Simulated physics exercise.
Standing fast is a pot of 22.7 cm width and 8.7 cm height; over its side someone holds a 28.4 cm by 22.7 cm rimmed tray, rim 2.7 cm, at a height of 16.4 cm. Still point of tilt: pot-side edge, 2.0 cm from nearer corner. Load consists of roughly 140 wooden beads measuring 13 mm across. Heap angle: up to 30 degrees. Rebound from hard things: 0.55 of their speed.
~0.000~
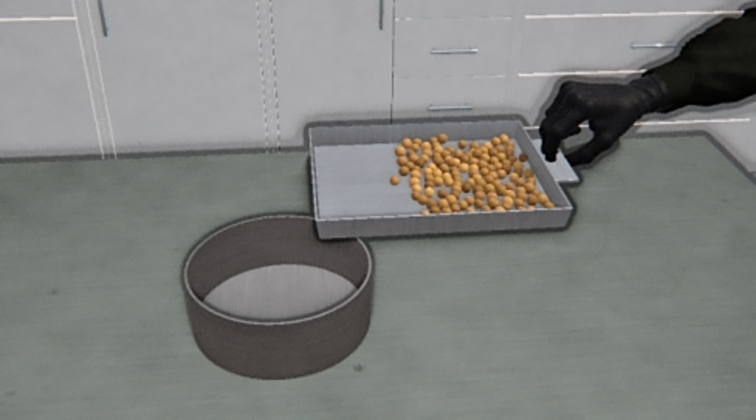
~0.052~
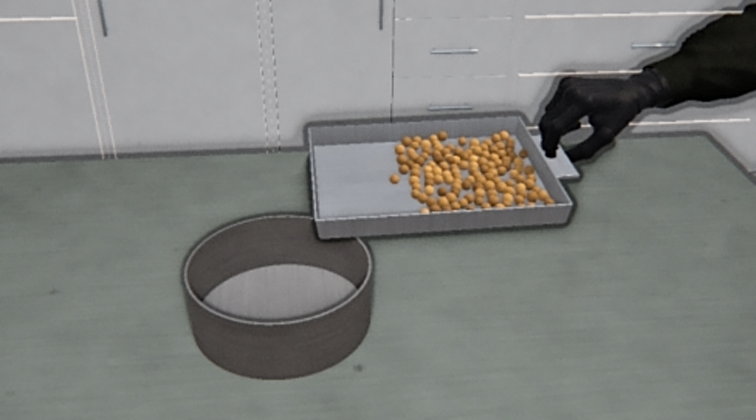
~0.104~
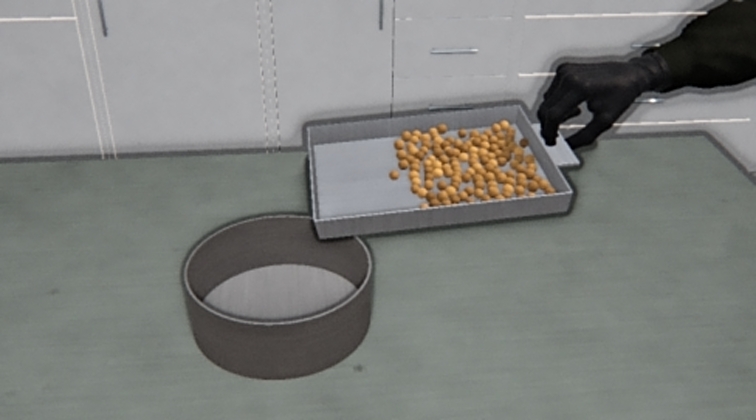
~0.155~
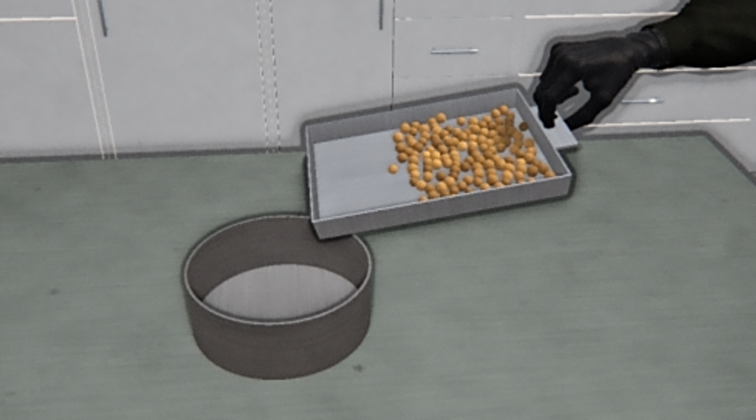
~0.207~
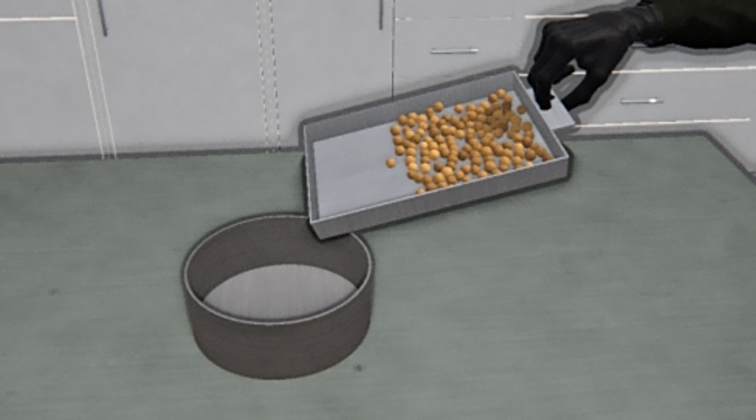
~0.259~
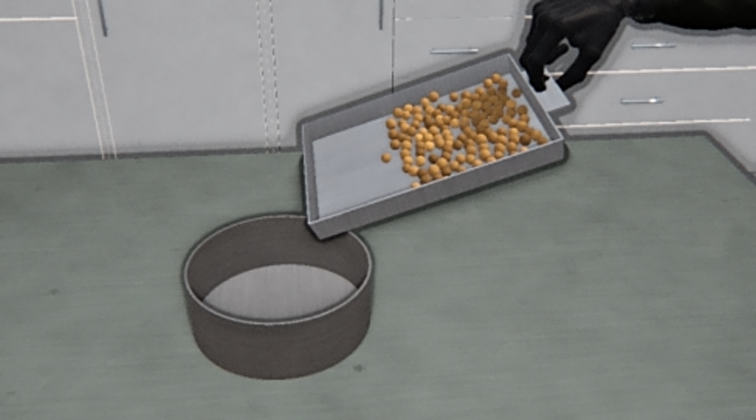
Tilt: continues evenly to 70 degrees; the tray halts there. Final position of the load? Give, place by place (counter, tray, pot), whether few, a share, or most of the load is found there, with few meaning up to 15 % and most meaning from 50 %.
For the counter I expect few; for the left on the tray I expect most; for the pot I expect a share.
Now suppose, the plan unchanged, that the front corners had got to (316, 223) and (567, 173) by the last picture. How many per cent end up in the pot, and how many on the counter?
You'd end with pot at 25 and counter at 5.
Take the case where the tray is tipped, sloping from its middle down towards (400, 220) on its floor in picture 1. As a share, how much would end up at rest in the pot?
The share comes to about 10 in a hundred.
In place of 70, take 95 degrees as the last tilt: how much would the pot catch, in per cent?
Around 90 per cent, then.
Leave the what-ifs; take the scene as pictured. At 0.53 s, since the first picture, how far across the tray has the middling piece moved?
It has moved some 10 cm from its start.
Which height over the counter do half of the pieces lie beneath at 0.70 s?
Some 20 cm.
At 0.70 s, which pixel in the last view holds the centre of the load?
Near pixel (313, 176).
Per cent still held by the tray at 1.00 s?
Roughly 70 per cent.
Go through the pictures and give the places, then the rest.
The first picture shows tray tilt 0 degrees, front corners at (320, 218) and (567, 206); middle of the pieces at (477, 179); pot at (279, 264).
The second picture shows tray tilt 1 degrees, front corners at (319, 218) and (568, 202); middle of the pieces at (477, 176).
The third picture shows tray tilt 4 degrees, front corners at (318, 218) and (568, 191), lowest corner left front; middle of the pieces at (477, 168).
The fourth picture shows tray tilt 9 degrees, front corners at (316, 219) and (566, 174), lowest corner left front; middle of the pieces at (476, 156).
The fifth picture shows tray tilt 14 degrees, front corners at (314, 220) and (563, 156), lowest corner left front; middle of the pieces at (473, 144).
The sixth picture shows tray tilt 19 degrees, front corners at (312, 221) and (558, 138), lowest corner left front; middle of the pieces at (468, 132); pot at (279, 264). The tray's pace is about 95 degrees a second.
Then, at 0.53 s, tilt 45 degrees; the tray holds 100 %, the pot 0 %.
After 0.70 s, tilt 61 degrees; the tray holds 95 %, the pot 0 %.
After 1.00 s, tilt 70 degrees; the tray holds 70 %, the pot 25 %.
By 1.9 s all is still; counter 5 %, tray 70 %, pot 25 %.
